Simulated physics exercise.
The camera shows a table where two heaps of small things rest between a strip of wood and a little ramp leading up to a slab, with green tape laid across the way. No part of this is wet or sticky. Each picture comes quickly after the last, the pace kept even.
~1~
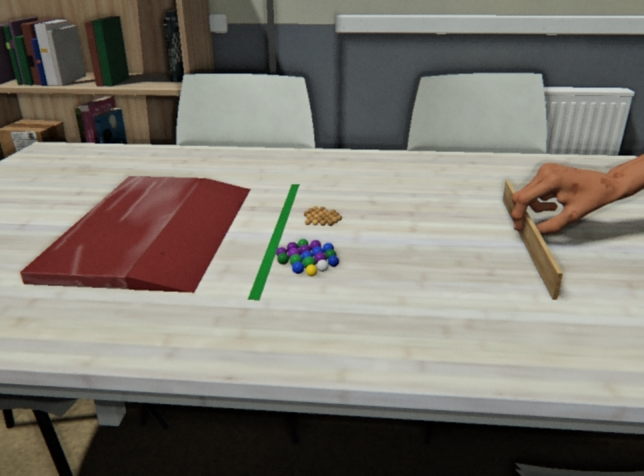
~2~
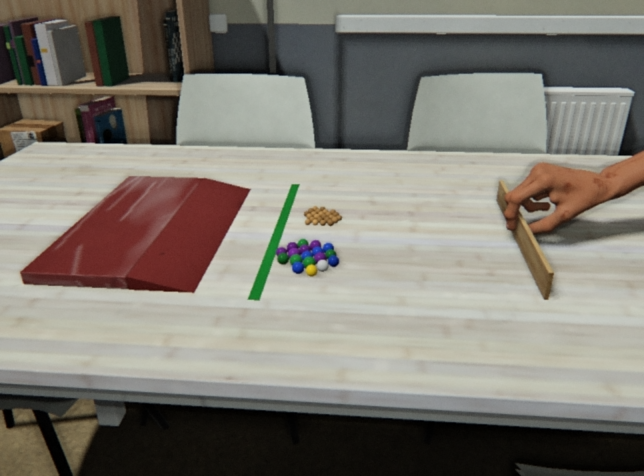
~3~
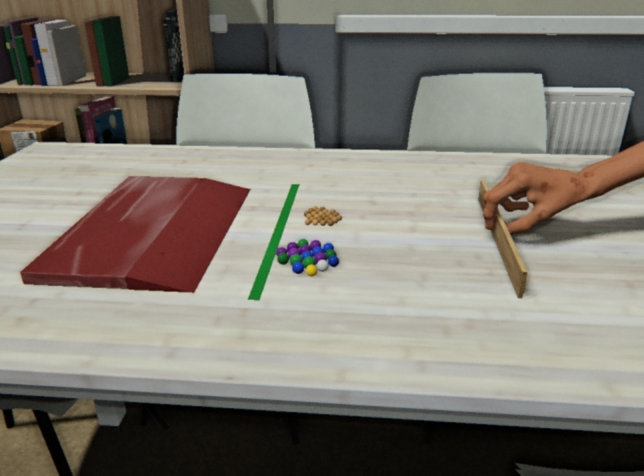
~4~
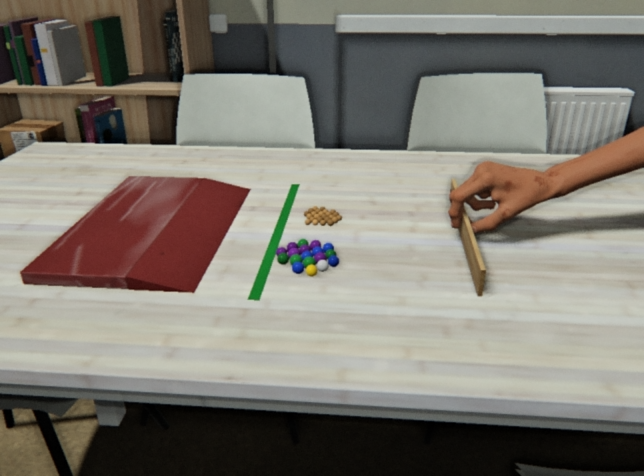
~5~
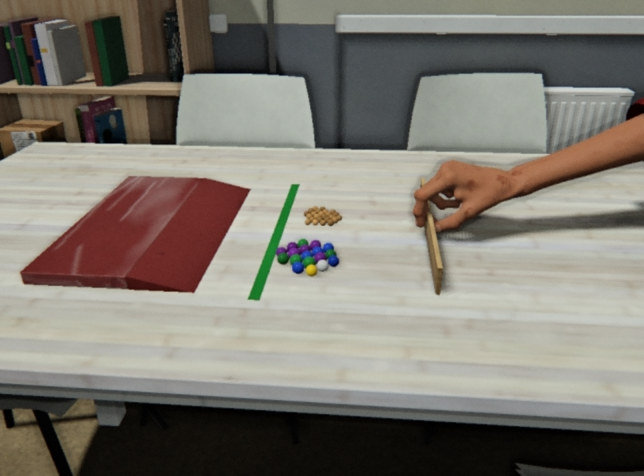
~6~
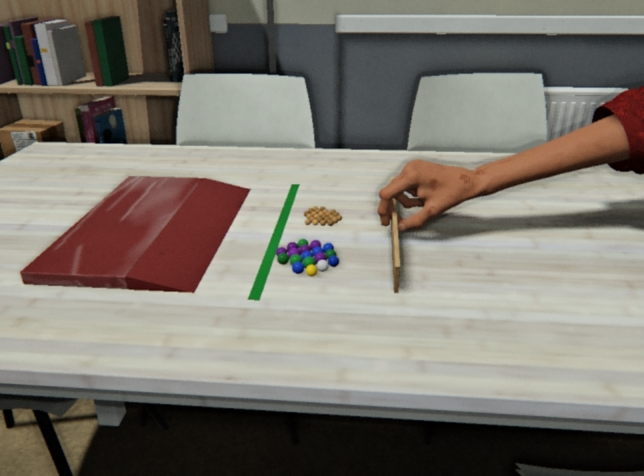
At first, a hand holds a strip of wood upright at the right of a pale table, away from glass marbles, small wooden beads, green tape and a red ramp. The hand then slides the strip steadily left, closer to the two heaps, which stay still as more forearm and a red sleeve appear.
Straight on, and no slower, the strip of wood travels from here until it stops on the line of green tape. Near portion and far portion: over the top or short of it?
Near portion over, far portion over.
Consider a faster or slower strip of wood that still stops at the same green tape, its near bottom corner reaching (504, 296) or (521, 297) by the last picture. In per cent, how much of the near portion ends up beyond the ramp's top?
Roughly 10 per cent, and 0 per cent.
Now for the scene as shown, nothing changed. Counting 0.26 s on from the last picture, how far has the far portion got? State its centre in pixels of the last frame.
(233, 213) or so.
Then, 0.12 s later than the last frame, strip of wood still moving, near (323, 212); near portion every one short of the ramp; far portion every one short of the ramp.
Then, 0.26 s later than the last frame, strip of wood stopped at the green tape; near portion roughly a quarter on the ramp, the larger part short of the ramp; far portion roughly half on the ramp, roughly half short of the ramp.
Then, 0.54 s later than the last frame, strip of wood stopped at the green tape; near portion the larger part past the top, about a tenth on the ramp; far portion almost all past the top, about a tenth on the ramp.
When it is over, strip of wood stopped at the green tape; near portion every one past the top; far portion every one past the top.
